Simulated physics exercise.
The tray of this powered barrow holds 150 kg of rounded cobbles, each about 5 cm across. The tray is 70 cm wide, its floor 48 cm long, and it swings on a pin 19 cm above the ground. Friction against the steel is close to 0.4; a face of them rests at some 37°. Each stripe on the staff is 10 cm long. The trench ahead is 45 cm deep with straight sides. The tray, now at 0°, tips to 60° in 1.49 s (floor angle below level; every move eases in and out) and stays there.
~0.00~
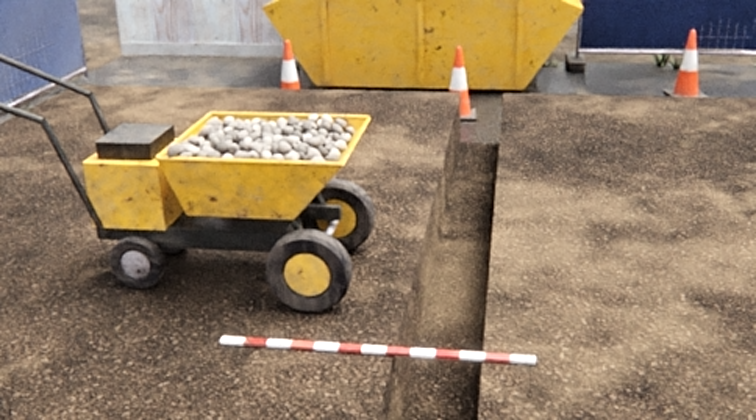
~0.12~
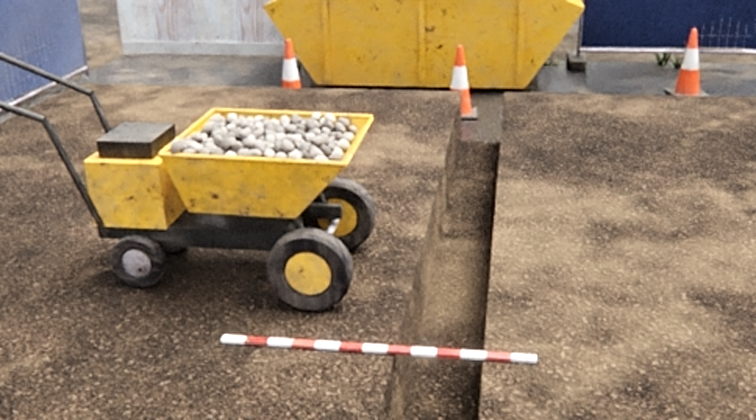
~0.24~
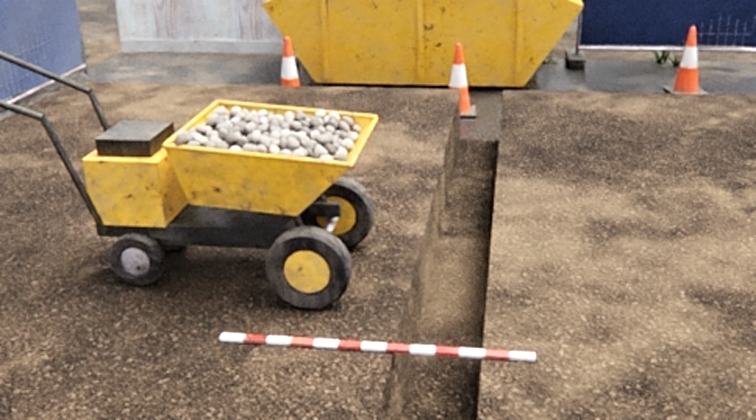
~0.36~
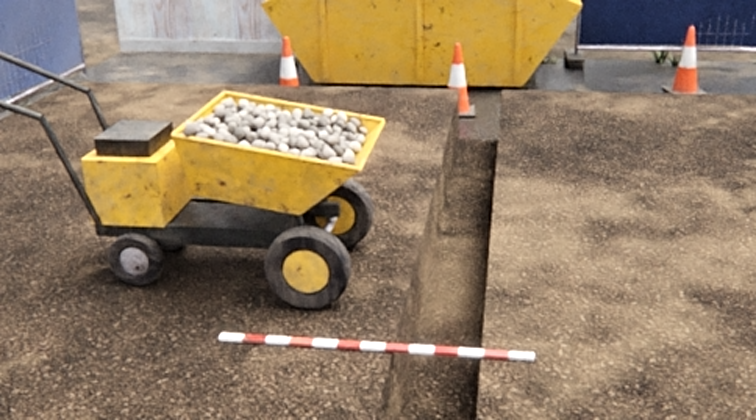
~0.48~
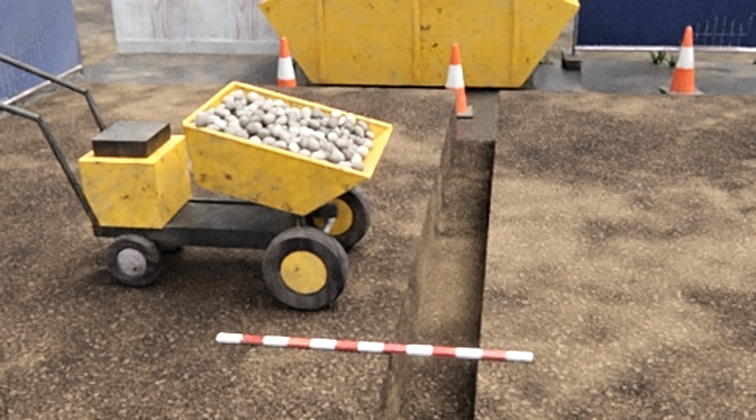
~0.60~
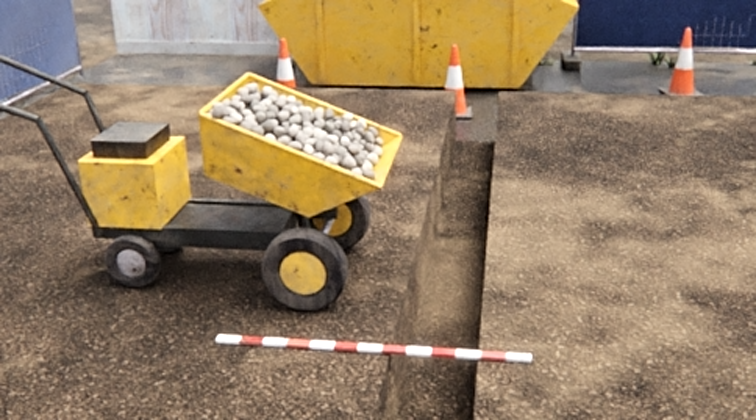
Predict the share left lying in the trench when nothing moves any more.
Some 68 per cent of it.
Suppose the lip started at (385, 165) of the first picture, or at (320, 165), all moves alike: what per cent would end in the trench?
Near 35 per cent from the first place, 85 from the second.
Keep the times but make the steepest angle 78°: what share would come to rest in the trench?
Then about 70 per cent.
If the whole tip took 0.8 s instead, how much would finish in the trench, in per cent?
In that case some 55 per cent.
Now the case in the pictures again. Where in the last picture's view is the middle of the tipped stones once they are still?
Their middle is at about (460, 345).
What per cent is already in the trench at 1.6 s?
Some 25 per cent.
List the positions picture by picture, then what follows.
The tray is at 0°, its lip at (342, 165); the top of the load is at (265, 129), in the first frame.
The tray is at 1°, its lip at (346, 164); the top of the load is at (250, 125); the stones move at 0.2 m/s on average, in the second frame.
Lip at (351, 165), floor tilted 4°, highest stones at (232, 118); the stones move at 0.3 m/s on average, in the third frame.
The tray is at 9°, its lip at (359, 169); the top of the load is at (237, 110); the stones move at 0.4 m/s on average, in the fourth frame.
Lip at (369, 177), floor tilted 15°, highest stones at (241, 103); the stones move at 0.5 m/s on average, in the fifth frame.
Lip at (380, 187), floor tilted 21°, highest stones at (253, 95); the stones move at 0.5 m/s on average, in the sixth frame.
After 1.1 s the floor is at 51°; 100 % in the tray; the foremost stones are at (426, 208).
After 1.6 s the floor is at 60°; 67 % in the tray, 23 % in the trench, 10 % past the trench; the foremost stones are at (534, 282).
After 1.9 s the floor is at 60°; 41 % in the tray, 37 % in the trench, 22 % past the trench; the foremost stones are at (611, 282).
After 3.9 s the floor is at 60°; 9 % in the tray, 68 % in the trench, 23 % past the trench; the foremost stones are at (661, 310).
